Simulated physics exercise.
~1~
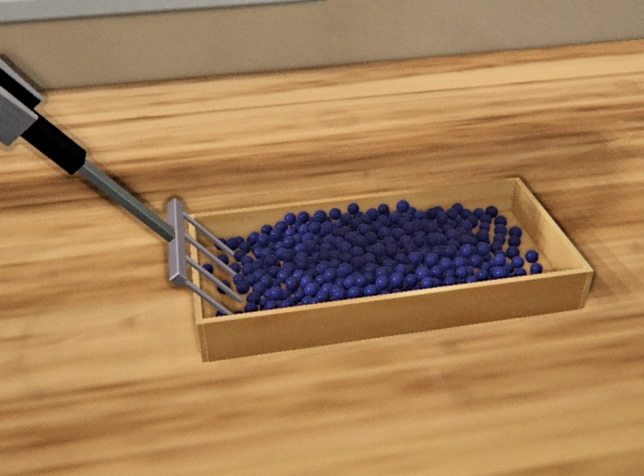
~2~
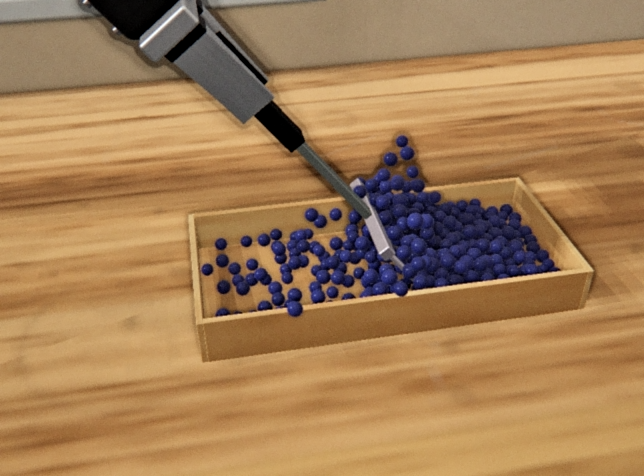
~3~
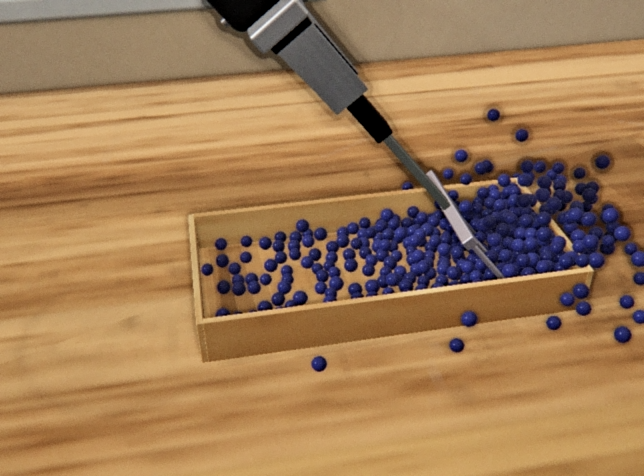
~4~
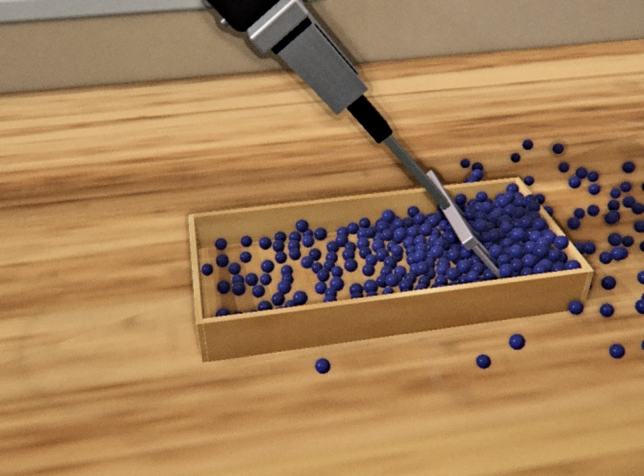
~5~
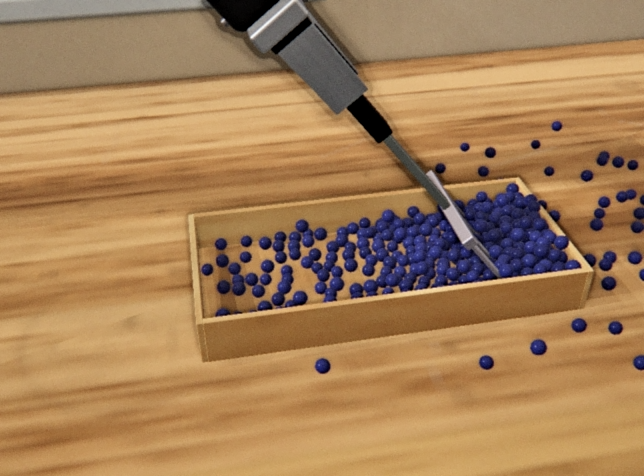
A rake-like comb on a robotic arm swept right through a wooden tray of dark blue beads, piling them up toward the far end until some spilled over and scattered across the table, then stopped, leaving most still in the tray.
